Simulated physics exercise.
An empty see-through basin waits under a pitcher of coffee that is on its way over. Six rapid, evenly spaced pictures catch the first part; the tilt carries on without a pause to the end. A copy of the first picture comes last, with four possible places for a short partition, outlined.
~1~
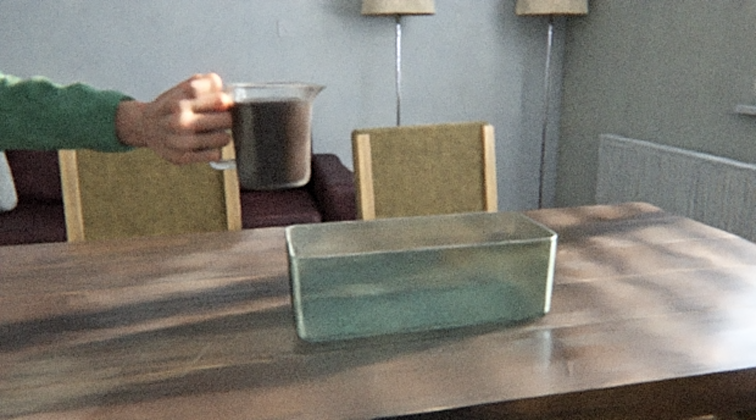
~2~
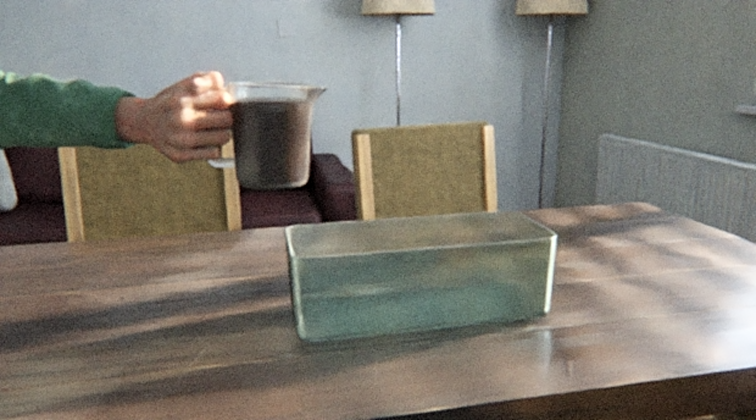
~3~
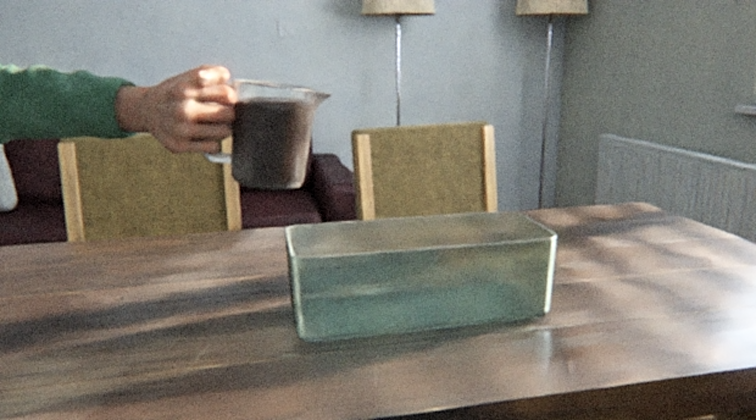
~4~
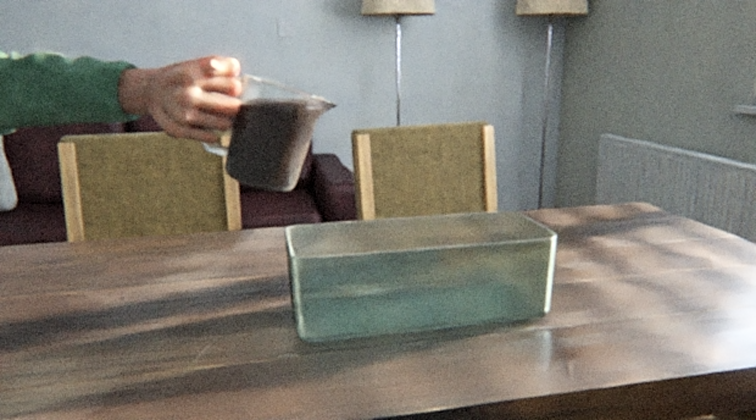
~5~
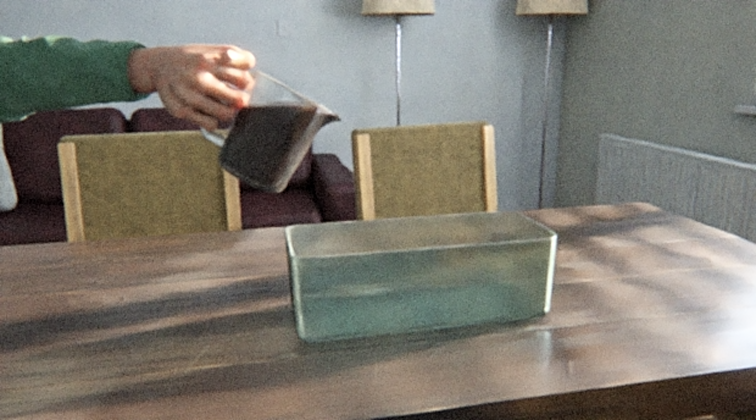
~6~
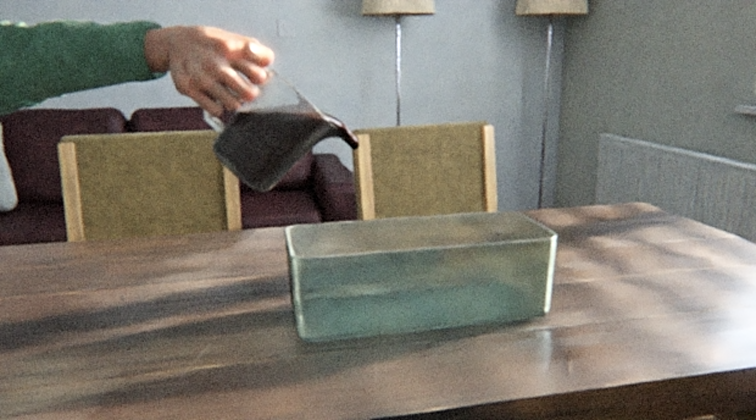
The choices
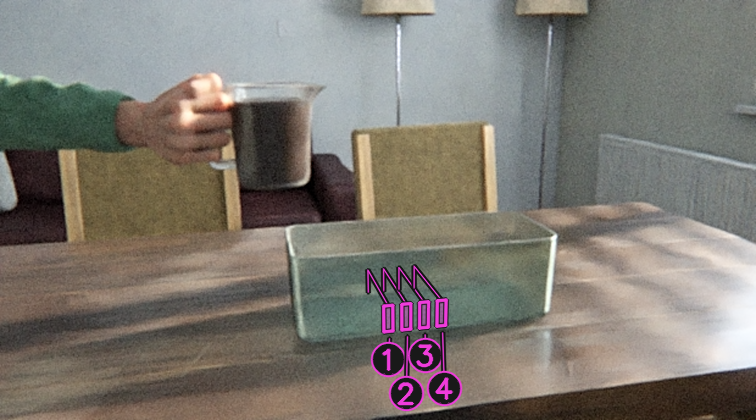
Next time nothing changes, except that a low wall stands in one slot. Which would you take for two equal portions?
It is 1.
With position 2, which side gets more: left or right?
The left one.
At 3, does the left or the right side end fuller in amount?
The left one.
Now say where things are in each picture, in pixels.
Upright, lip at (325, 86); basin from (297, 340) to (547, 313); nothing has left yet, in the first frame.
Tipped about 2°, lip at (326, 88); nothing has left yet, in the second frame.
Tipped about 8°, lip at (331, 94); nothing has left yet, in the third frame.
Tipped about 18°, lip at (336, 105); nothing has left yet, in the fourth frame.
Tipped about 30°, lip at (341, 119); nothing has left yet, in the fifth frame.
Tipped about 44°, lip at (342, 137); coffee is over the lip, down to (354, 146), in the sixth frame.
On the marked copy, 1 at (389, 338); 2 at (407, 336); 3 at (425, 334); 4 at (442, 332).
With 1, about 51 % ends left of the wall and 47 % right of it.
With 2, about 75 % ends left of the wall and 19 % right of it; 6 % is lost outside.
With 3, about 87 % ends left of the wall and 9 % right of it; 4 % is lost outside.
With 4, about 88 % ends left of the wall and 10 % right of it.
